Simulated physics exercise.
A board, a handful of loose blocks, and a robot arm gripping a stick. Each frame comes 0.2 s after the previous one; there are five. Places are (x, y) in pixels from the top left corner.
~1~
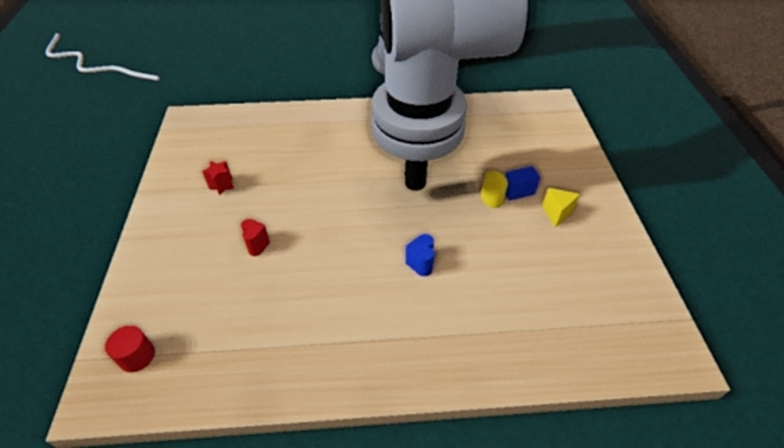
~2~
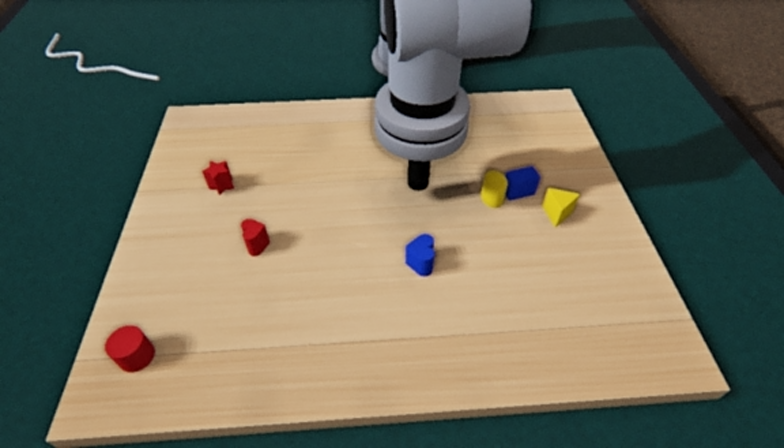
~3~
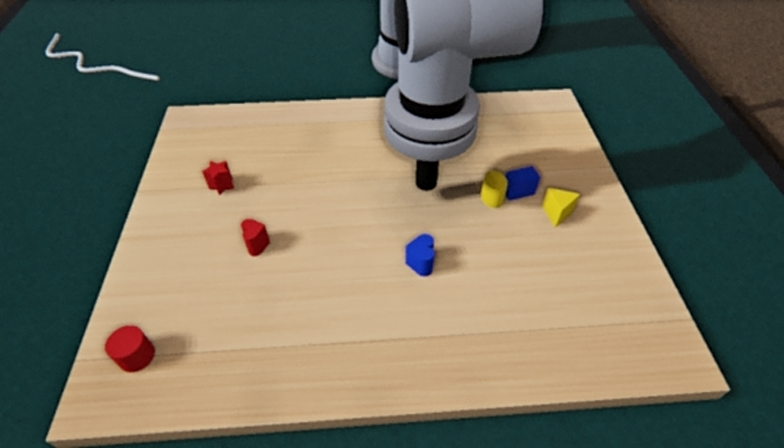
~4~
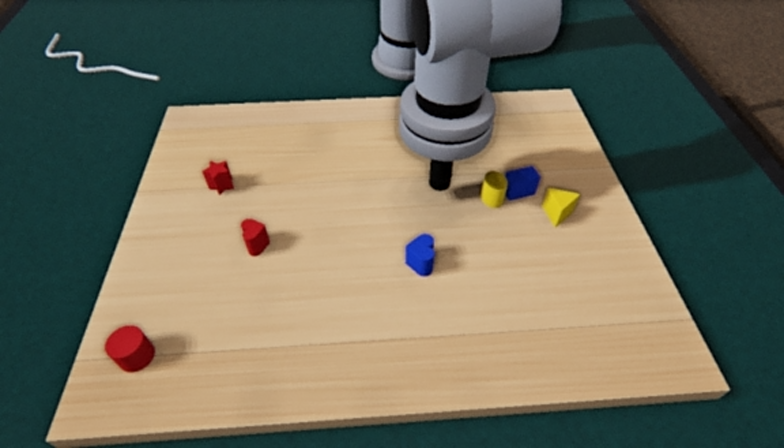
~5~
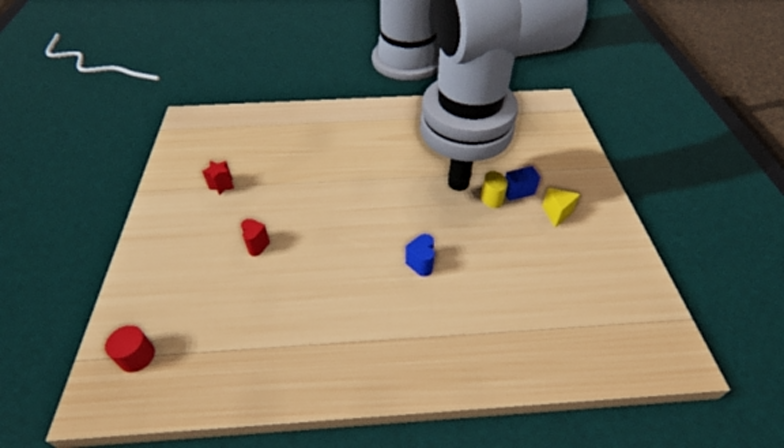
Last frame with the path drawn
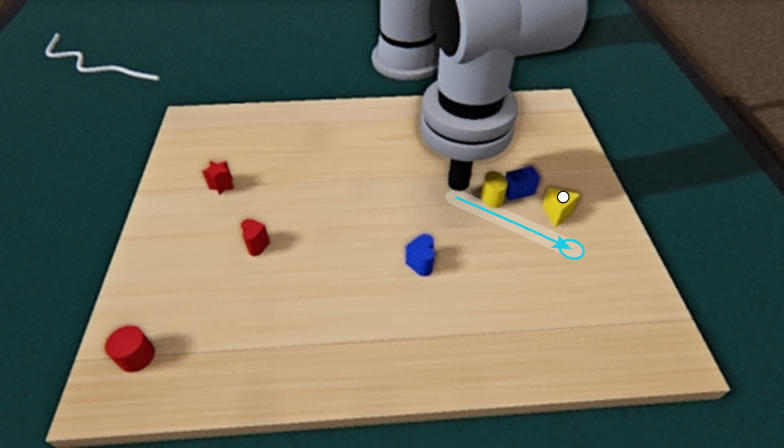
To begin with, a robot arm holds a dark stick upright over a wooden board scattered with red, blue and yellow blocks. The arm shifts slightly right, then glides further right, bringing the stick close to the left side of a yellow block, while all of the blocks stay still.
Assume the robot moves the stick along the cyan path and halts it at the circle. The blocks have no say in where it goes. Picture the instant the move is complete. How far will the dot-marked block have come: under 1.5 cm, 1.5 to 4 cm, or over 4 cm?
That block covers short of 1.5 cm.
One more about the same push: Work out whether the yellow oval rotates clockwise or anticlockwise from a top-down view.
Watching from overhead, you'd notice the yellow oval rotating counter-clockwise.
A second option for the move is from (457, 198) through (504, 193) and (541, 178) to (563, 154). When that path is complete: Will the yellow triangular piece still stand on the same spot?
Going by the path, yes.
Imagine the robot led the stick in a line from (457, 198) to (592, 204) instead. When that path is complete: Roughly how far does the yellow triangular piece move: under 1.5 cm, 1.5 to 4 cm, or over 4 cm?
The answer is 1.5 to 4 cm.
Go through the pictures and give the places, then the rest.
Stick tip at (415, 184); block tops, yellow oval at (496, 180); blue rectangular block at (524, 174); yellow triangular piece at (563, 197), in the first frame.
Stick at (418, 184); blocks unchanged, in the second frame.
Stick at (426, 184); blocks unchanged, in the third frame.
Stick at (440, 184); blocks unchanged, in the fourth frame.
Stick at (459, 184); yellow oval at (496, 180); blue rectangular block at (524, 174); yellow triangular piece at (563, 197), in the fifth frame.
Path on the board, straight from (457, 198) to (572, 249); the dot is on the yellow triangular piece.
On the path given first. One third of the way, stick at (497, 201); yellow oval at (508, 182), turned 45° anticlockwise; blue rectangular block at (528, 172).
Two thirds of the way, stick at (536, 217); yellow oval at (508, 183), turned 45° anticlockwise; blue rectangular block at (529, 172).
At the end, stick at (577, 236); yellow oval at (508, 183), turned 45° anticlockwise; blue rectangular block at (529, 172); yellow triangular piece in place.
